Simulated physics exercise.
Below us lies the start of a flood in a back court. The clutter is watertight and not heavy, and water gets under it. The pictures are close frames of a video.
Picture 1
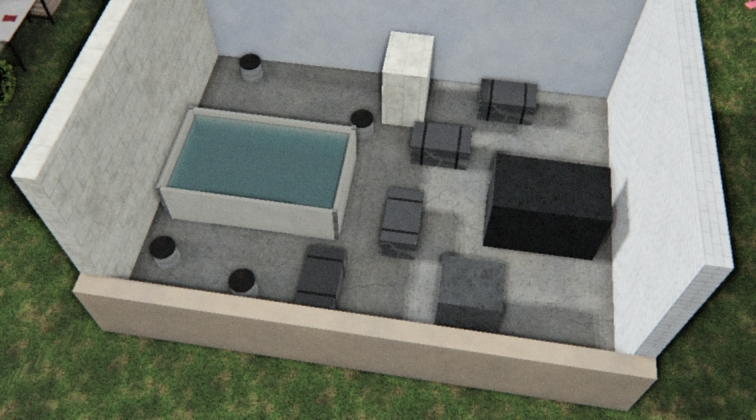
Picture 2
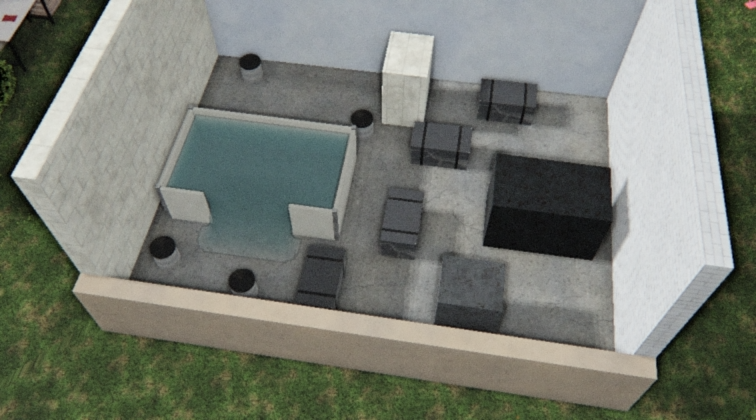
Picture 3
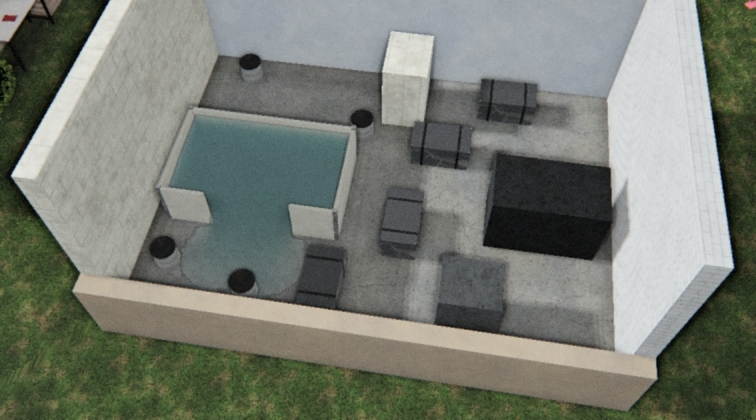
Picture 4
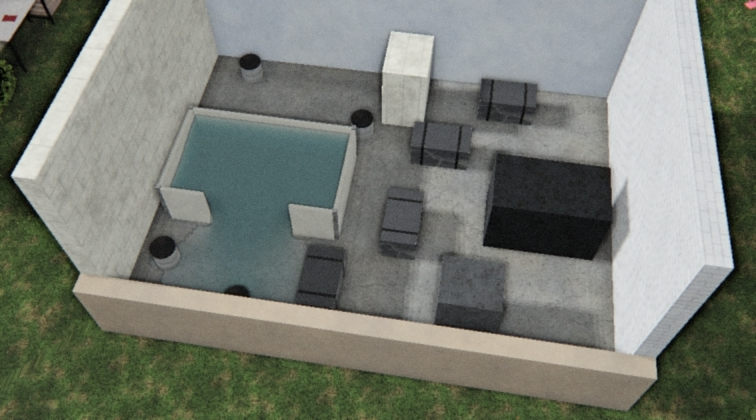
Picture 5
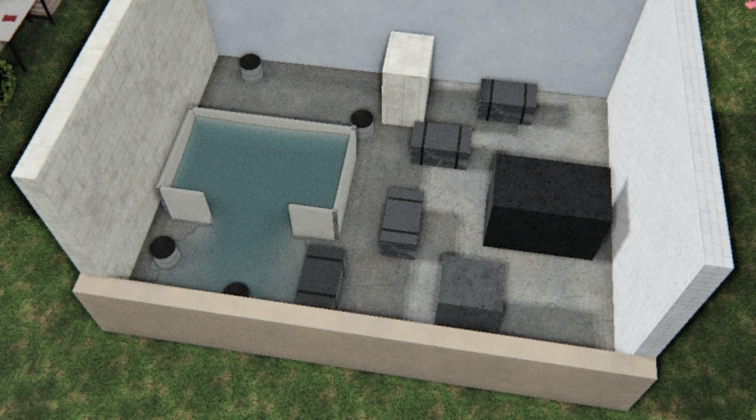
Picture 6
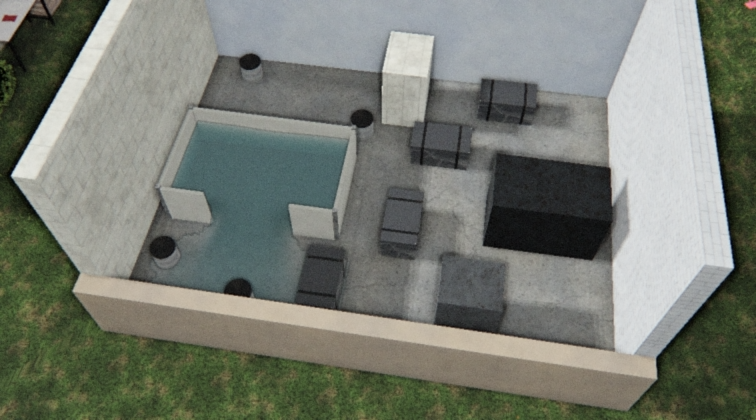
Walled back court with a gap opening in a pool's front wall, water spreading over the paving and slightly shifting one pail.
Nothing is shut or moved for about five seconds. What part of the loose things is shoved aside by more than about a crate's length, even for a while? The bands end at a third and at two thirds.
Share: From one to two thirds.
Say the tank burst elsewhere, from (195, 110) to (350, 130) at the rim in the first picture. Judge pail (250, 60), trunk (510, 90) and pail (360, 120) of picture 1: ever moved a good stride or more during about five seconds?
As listed: Pushed that far, under that, shifted that much.
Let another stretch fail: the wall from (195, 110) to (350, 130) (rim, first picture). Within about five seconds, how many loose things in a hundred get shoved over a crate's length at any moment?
Near 20 in a hundred.
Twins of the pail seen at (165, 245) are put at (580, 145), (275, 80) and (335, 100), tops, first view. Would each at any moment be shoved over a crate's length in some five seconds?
In that order: Short of that, no, not that far.
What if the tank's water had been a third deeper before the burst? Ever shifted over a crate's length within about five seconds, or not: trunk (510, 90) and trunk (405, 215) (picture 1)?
In that order: Not that far, that far or more.
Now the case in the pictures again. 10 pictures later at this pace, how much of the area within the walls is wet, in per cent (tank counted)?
Near 35 in a hundred.
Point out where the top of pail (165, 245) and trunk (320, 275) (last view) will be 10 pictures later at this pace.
Close to (202, 248) and (373, 244).
A moment on, 0 of 8 are well off their spots; 1 afloat.
Next, 3 of 8 are well off their spots; 1 afloat.
Later, 3 of 8 are well off their spots; 2 afloat.
In the end, 4 of 8 are well off their spots, and 4 have been at some point; 2 afloat.
